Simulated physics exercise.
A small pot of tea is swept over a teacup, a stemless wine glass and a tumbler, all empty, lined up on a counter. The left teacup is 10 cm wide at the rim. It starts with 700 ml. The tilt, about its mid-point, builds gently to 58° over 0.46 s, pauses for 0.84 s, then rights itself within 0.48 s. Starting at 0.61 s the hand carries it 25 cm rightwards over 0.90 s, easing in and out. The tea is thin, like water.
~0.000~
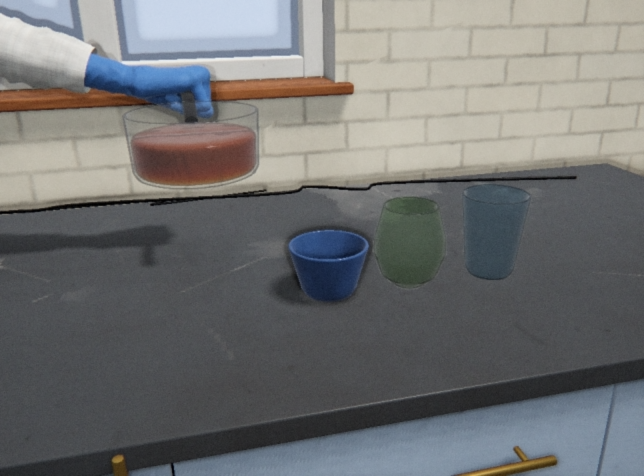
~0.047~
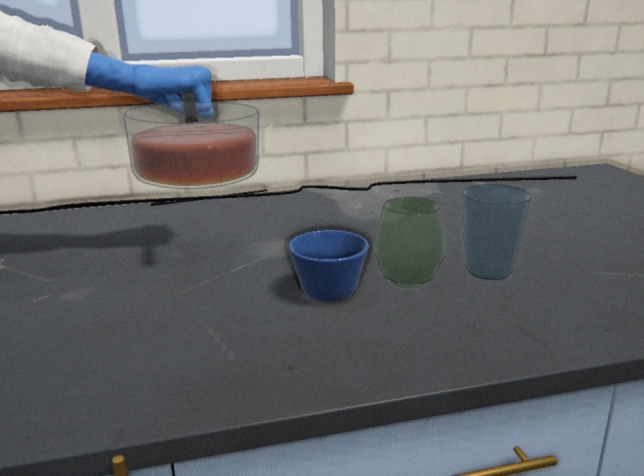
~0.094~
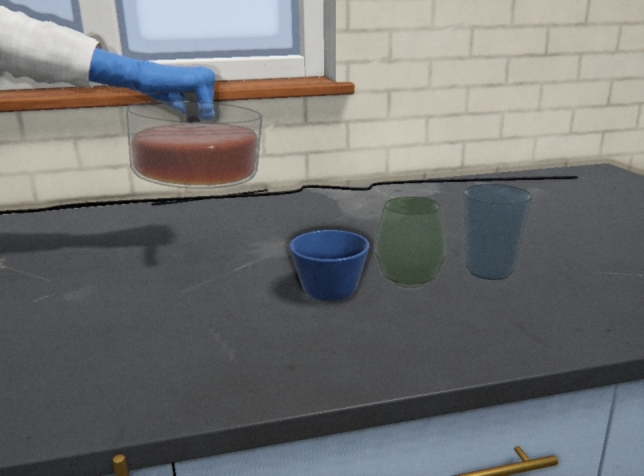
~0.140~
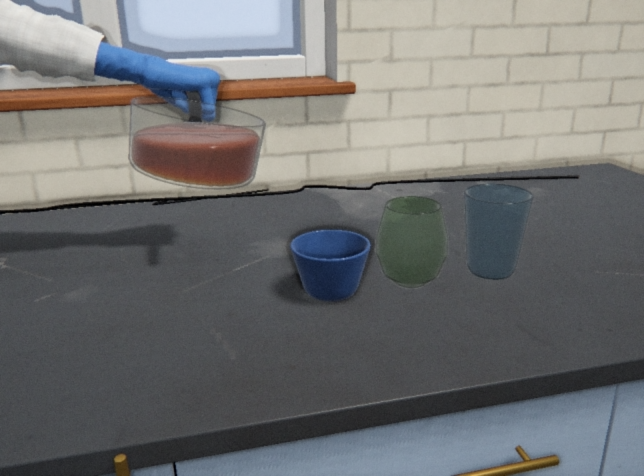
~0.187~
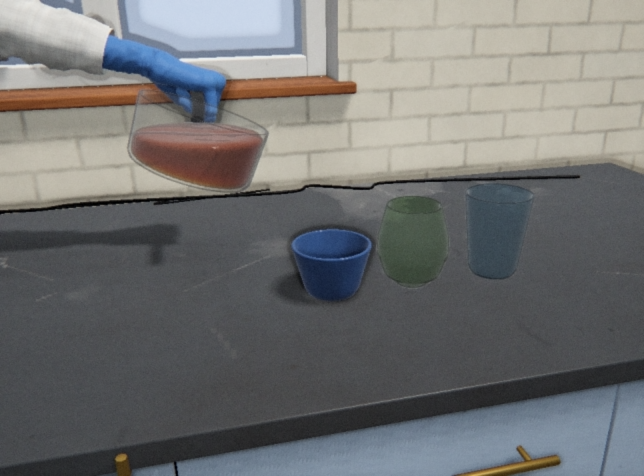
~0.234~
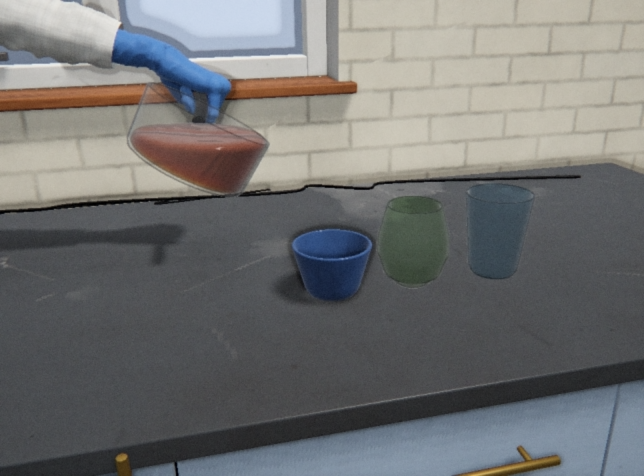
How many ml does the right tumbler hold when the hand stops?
The right tumbler gets about 20 ml.
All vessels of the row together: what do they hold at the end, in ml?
Some 330 ml.
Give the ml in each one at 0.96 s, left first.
Roughly 270 ml left, 0 ml middle, 0 ml right.
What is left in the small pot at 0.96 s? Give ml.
About 250 ml.
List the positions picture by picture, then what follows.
The first frame shows tilt 0°; pouring edge (257, 110); surface from (140, 136) to (245, 130); the left teacup's rim runs from (290, 250) to (365, 242); the middle stemless wine glass's rim runs from (386, 209) to (436, 205); the right tumbler's rim runs from (466, 198) to (525, 193).
The second frame shows tilt 1°; pouring edge (257, 111); surface from (140, 136) to (246, 130).
The third frame shows tilt 6°; pouring edge (260, 116); surface from (142, 134) to (247, 132).
The fourth frame shows tilt 12°; pouring edge (264, 123); surface from (143, 133) to (250, 133).
The fifth frame shows tilt 21°; pouring edge (266, 133); surface from (141, 132) to (252, 133).
The sixth frame shows tilt 30°; pouring edge (267, 143); surface from (142, 130) to (257, 135).
Then, 0.65 s in, the tilt is 58° and from the left they hold 155 ml, 0 ml, 0 ml, the small pot 290 ml, and 65 ml is on the counter.
Then, 0.96 s in, the tilt is 58° and from the left they hold 265 ml, 5 ml, 0 ml, the small pot 250 ml, and 145 ml is on the counter.
Then, 1.29 s in, the tilt is 58° and from the left they hold 270 ml, 35 ml, 0 ml, the small pot 185 ml, and 170 ml is on the counter.
Then, 1.64 s in, the tilt is 12° and from the left they hold 275 ml, 35 ml, 20 ml, the small pot 160 ml, and 205 ml is on the counter.
Finally, from the left they hold 275 ml, 35 ml, 20 ml, the small pot 160 ml, and 210 ml is on the counter.
